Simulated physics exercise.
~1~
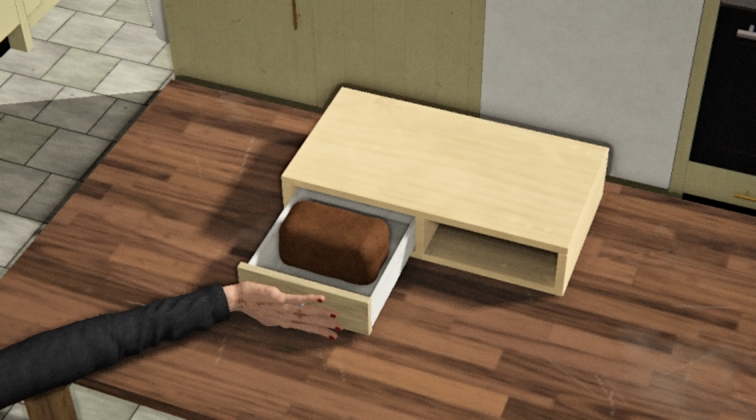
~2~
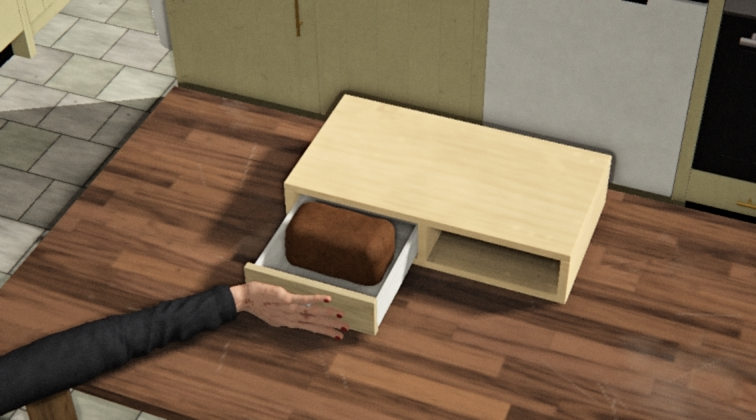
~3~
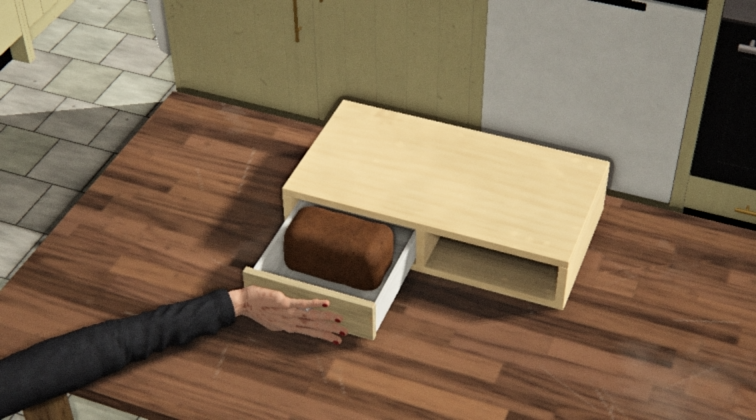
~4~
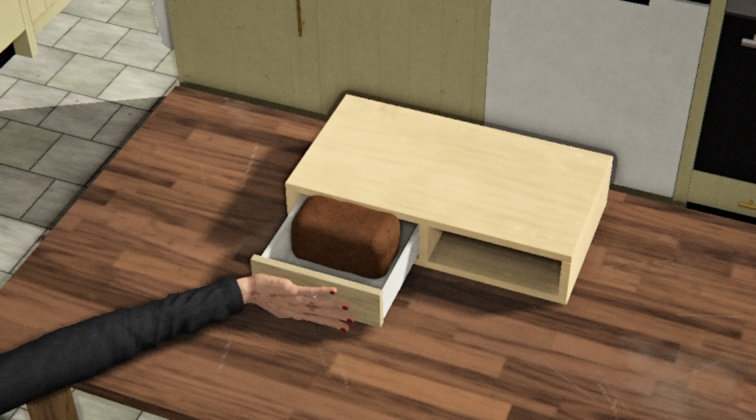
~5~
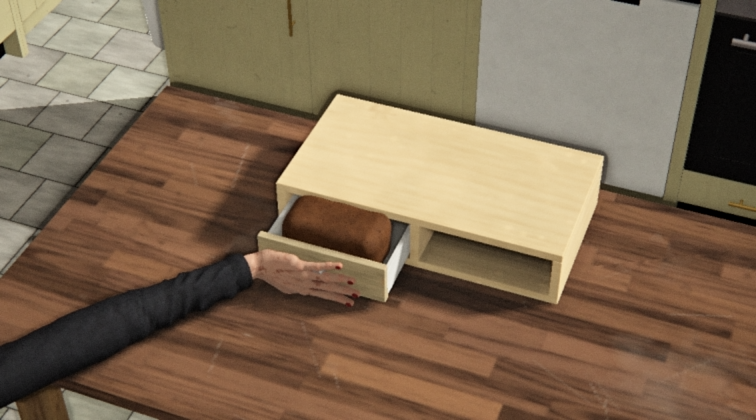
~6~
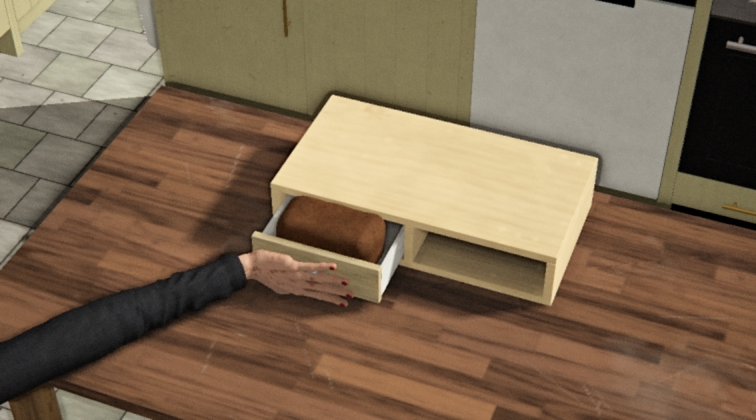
On a wooden counter, a hand pushes a drawer holding a brown loaf partway in.
